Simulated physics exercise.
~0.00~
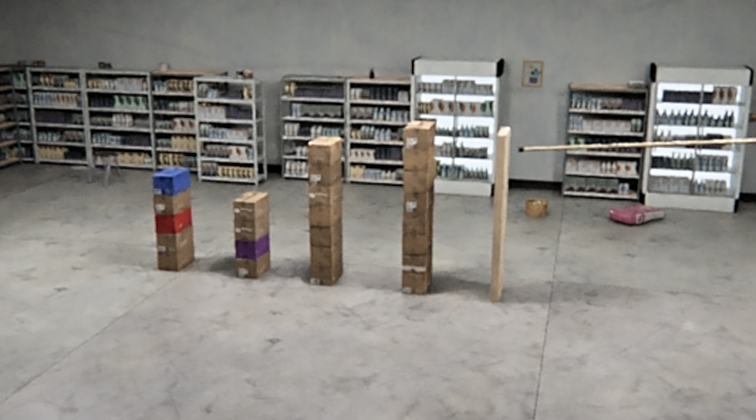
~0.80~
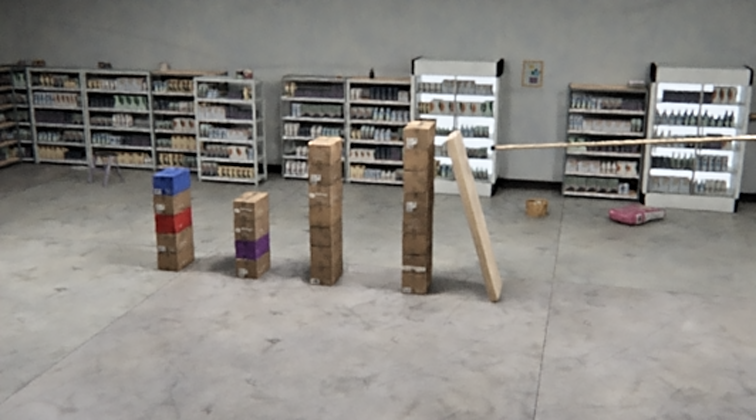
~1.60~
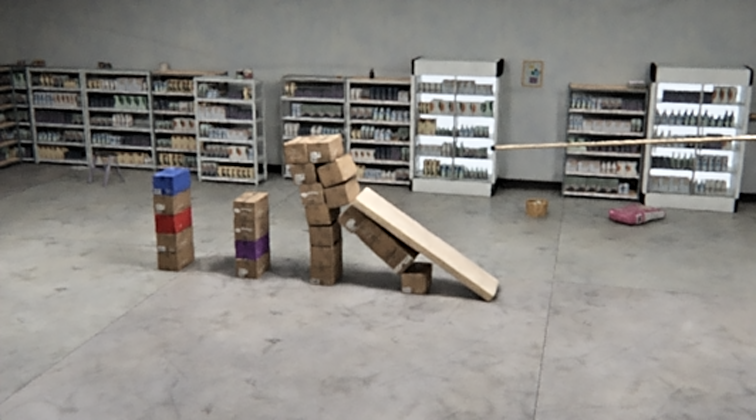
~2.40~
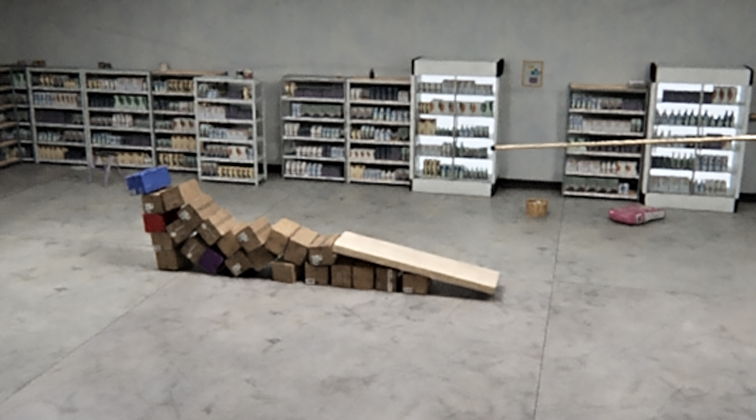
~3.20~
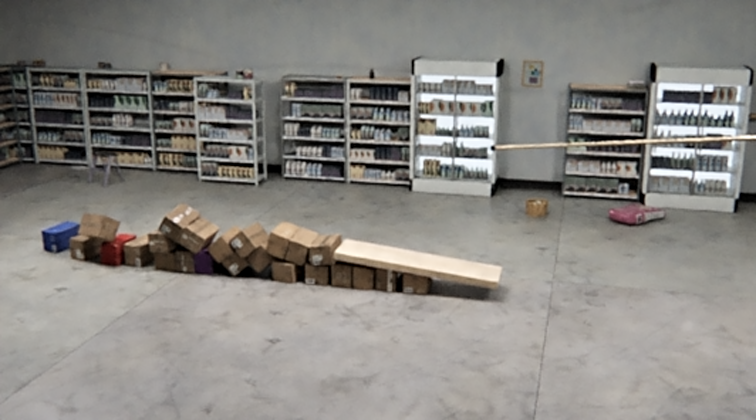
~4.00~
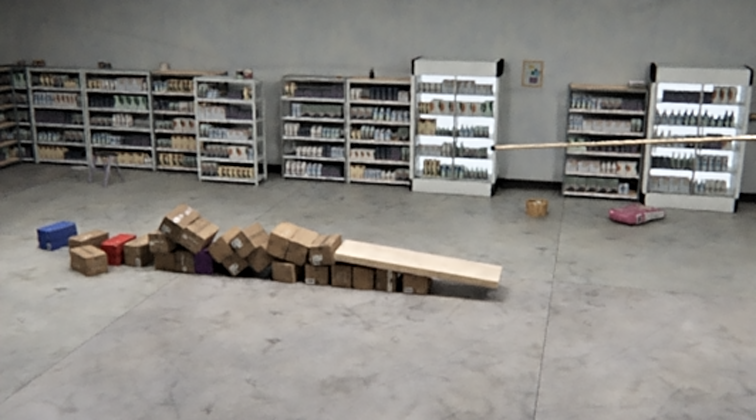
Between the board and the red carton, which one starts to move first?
The board starts to move first, tipping to the left while the red carton is still in place in its column. The red carton moves only later, once the falling columns reach it.
